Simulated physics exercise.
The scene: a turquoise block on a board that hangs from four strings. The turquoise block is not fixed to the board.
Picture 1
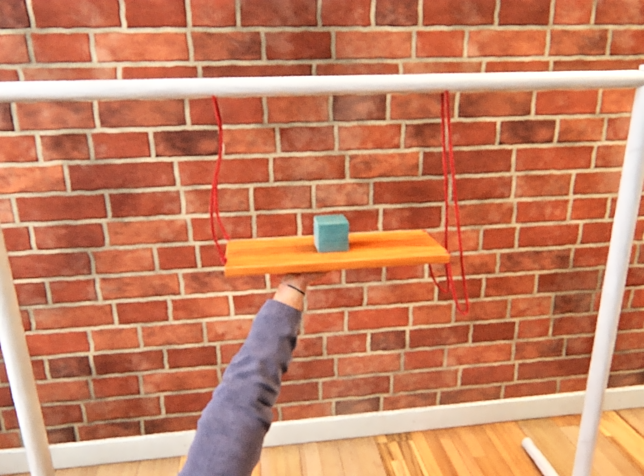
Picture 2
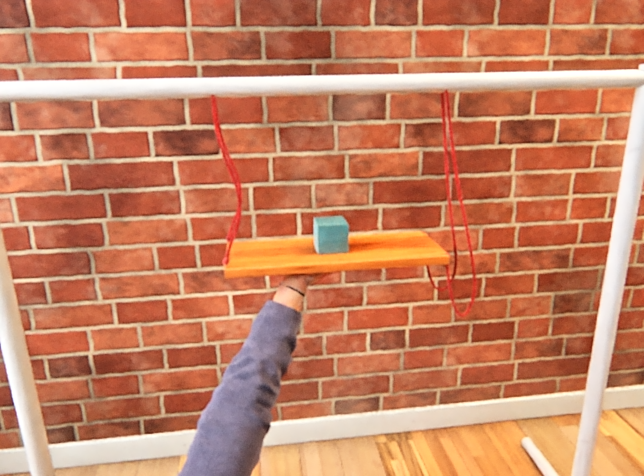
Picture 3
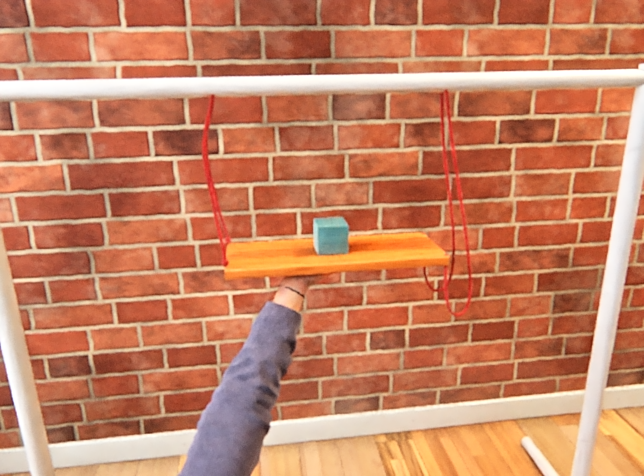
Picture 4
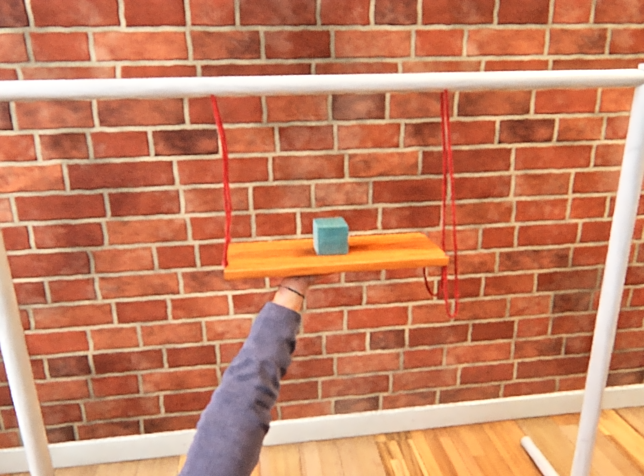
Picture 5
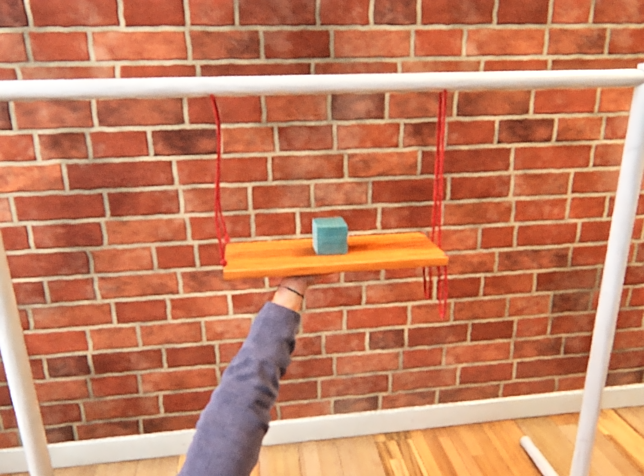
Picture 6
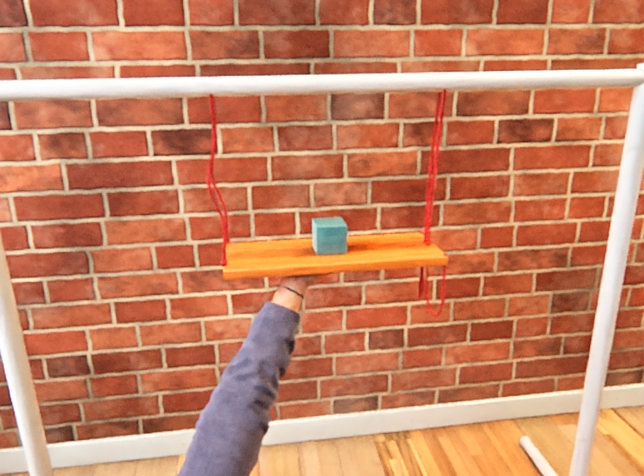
In front of a red brick wall, a hand held up an orange board with a turquoise block resting on it, both staying nearly still while the loose red strings swayed on either side.
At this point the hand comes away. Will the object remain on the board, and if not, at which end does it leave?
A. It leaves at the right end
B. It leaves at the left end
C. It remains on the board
A, it leaves at the right end.
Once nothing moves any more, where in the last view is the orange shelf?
Somewhere around (296, 322).
Then, 0.40 s past the final frame, board tipped 22° down to the right; block sliding near (413, 307).
Then, 0.94 s past the final frame, board tipped 45° down to the right; block on the floor.
Then, 1.50 s past the final frame, board tipped 41° down to the right; block on the floor.
When it is over, board tipped 42° down to the right; block on the floor. The turquoise block is shed rightwards.
